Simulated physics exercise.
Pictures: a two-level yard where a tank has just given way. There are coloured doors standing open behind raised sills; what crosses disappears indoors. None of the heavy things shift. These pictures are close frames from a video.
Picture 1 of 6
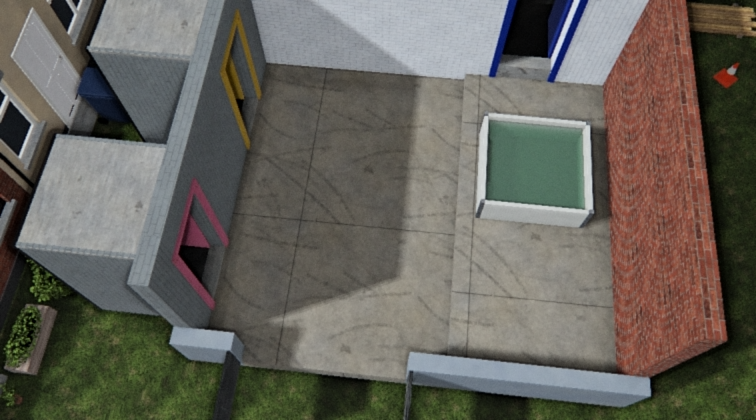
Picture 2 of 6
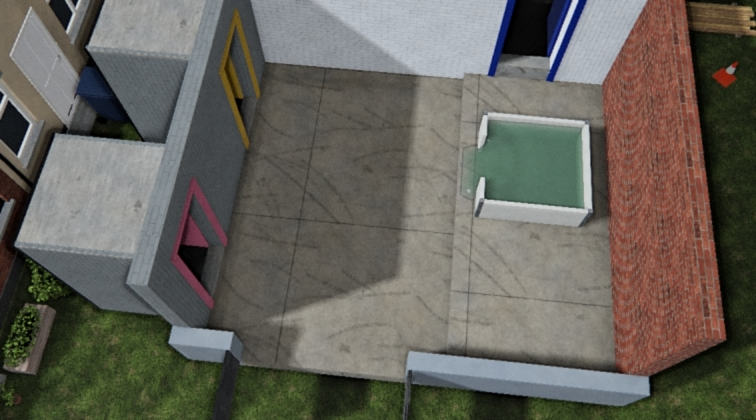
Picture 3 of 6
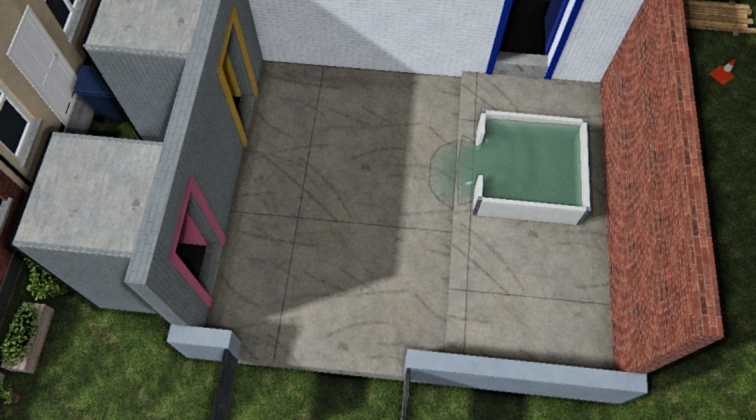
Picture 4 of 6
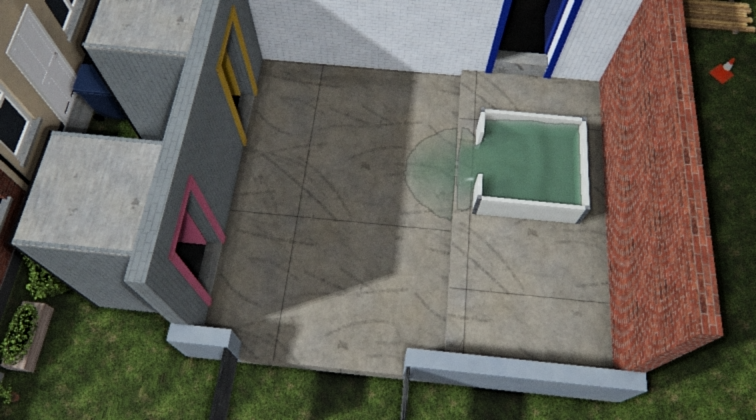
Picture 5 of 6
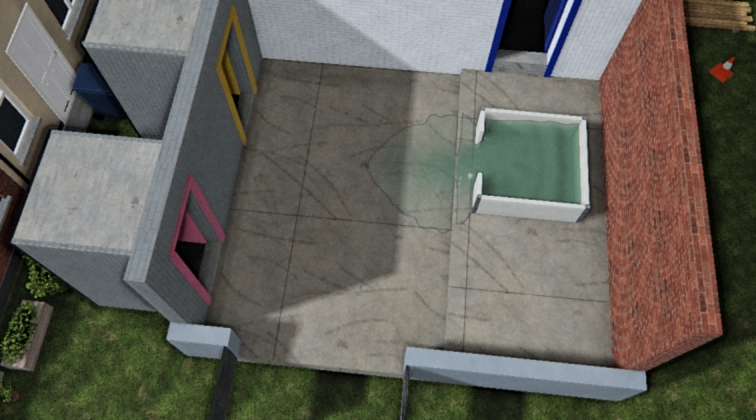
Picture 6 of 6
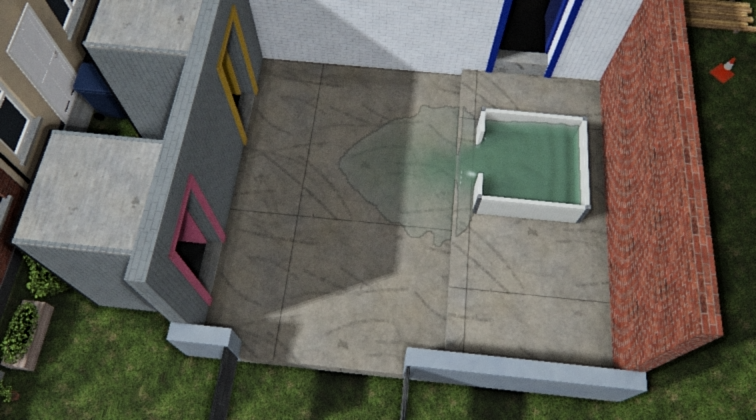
A walled concrete yard with a tank of green water, its left side opening and water spreading leftward across the ground.
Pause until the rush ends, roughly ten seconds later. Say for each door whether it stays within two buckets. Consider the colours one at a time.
In order: The pink door will receive over two buckets. The blue door will receive two buckets or fewer. The yellow door will receive over two buckets.
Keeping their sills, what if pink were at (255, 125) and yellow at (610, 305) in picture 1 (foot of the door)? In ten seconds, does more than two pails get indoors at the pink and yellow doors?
Result: Pink door goes past the limit, yellow door remains beneath it.
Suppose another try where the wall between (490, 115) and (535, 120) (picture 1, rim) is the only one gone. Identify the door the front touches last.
That would be the door marked pink.
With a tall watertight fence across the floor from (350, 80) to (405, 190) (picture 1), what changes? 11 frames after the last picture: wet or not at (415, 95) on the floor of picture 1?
Result: Waterlogged.
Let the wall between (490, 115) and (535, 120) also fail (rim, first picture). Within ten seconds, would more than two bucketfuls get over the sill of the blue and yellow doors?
Per door - blue: Does not exceed, yellow: Exceeds.
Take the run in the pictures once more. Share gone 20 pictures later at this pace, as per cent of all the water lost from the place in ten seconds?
About 25 per cent.
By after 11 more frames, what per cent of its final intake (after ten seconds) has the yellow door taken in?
It would be roughly 10 percent of the ten-second total.
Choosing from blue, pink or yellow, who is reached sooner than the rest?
It's the door marked yellow.
A moment on, water covers 30 % of the floor; the pink door not reached, the blue door not reached, the yellow door not reached.
Next, water covers 45 % of the floor; the pink door not reached, the blue door not reached, the yellow door under two buckets in.
Then, water covers 45 % of the floor; the pink door under two buckets in, the blue door not reached, the yellow door over two buckets in.
Later, water covers 50 % of the floor; the pink door over two buckets in, the blue door not reached, the yellow door far over two buckets in.
In the end, water covers 60 % of the floor; the pink door over two buckets in, the blue door not reached, the yellow door far over two buckets in.
